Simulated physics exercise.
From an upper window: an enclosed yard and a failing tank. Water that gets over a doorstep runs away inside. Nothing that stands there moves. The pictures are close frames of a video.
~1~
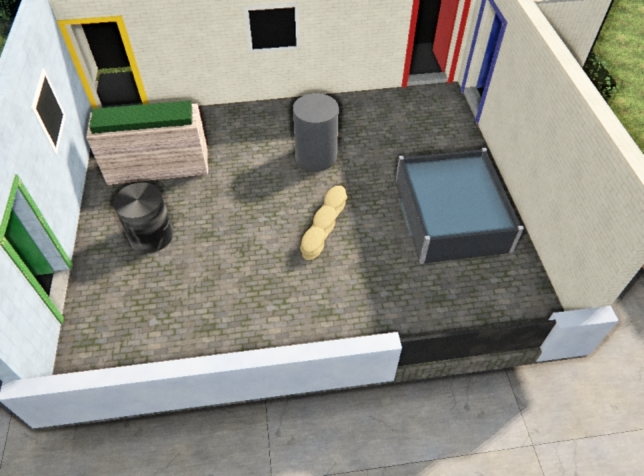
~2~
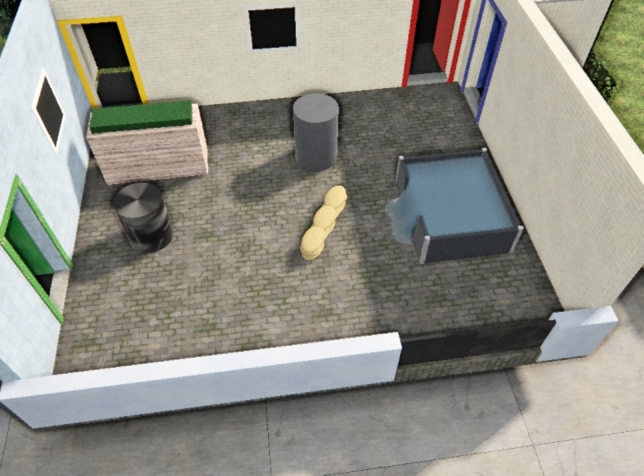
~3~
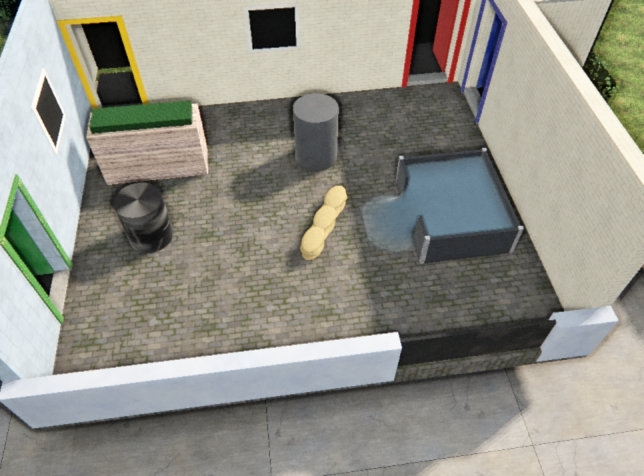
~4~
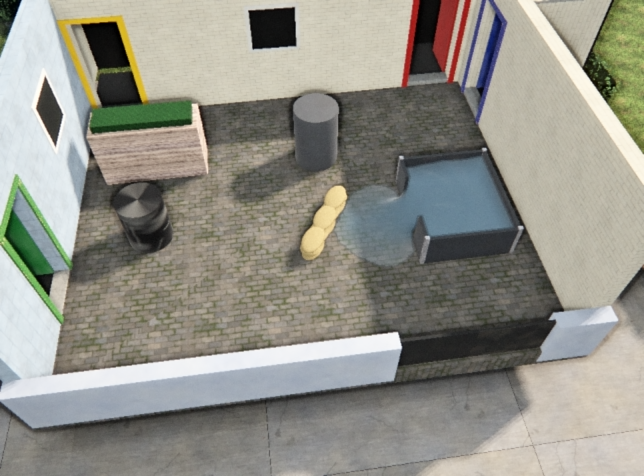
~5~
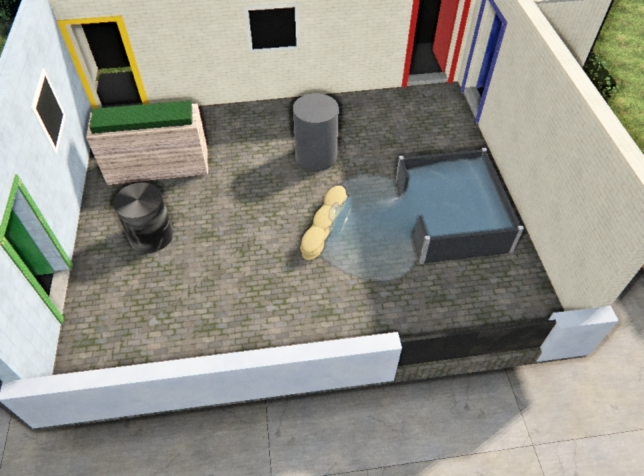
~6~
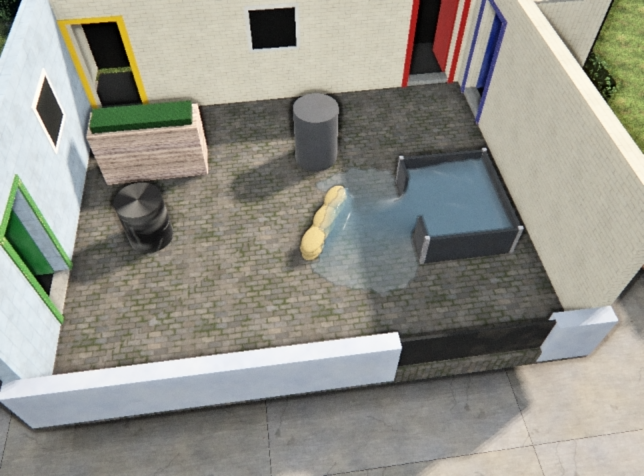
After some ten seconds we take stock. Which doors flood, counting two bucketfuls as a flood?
The yellow door admits no more than that; the green door lets in a lot; the red door admits no more than that; the blue door admits no more than that.
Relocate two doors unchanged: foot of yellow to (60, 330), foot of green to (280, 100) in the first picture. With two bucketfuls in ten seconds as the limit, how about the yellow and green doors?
In short: Yellow lets more in; green holds.
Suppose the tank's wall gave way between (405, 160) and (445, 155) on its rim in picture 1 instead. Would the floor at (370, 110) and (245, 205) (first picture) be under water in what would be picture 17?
One after the other: Flooded, clear.
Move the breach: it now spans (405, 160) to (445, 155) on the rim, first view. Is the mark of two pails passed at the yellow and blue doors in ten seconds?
One by one: The yellow door goes over, the blue door stays under.
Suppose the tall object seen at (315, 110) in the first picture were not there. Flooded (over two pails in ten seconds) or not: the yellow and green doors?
My reading: Yellow door stays under; green door takes more.
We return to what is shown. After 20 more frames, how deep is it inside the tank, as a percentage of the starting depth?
About 38 per cent.
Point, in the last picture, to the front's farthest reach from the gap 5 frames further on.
Close to (251, 320).
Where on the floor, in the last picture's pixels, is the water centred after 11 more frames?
Near (398, 237).
A moment on, water covers 10 % of the floor; the yellow door not reached, the green door not reached, the red door not reached, the blue door not reached.
Next, water covers 20 % of the floor; the yellow door not reached, the green door not reached, the red door not reached, the blue door not reached.
Then, water covers 35 % of the floor; the yellow door not reached, the green door not reached, the red door not reached, the blue door not reached.
Later, water covers 55 % of the floor; the yellow door not reached, the green door under two buckets in, the red door wet at the sill, nothing in, the blue door wet at the sill, nothing in.
In the end, water covers 75 % of the floor; the yellow door wet at the sill, nothing in, the green door over two buckets in, the red door wet at the sill, nothing in, the blue door wet at the sill, nothing in.
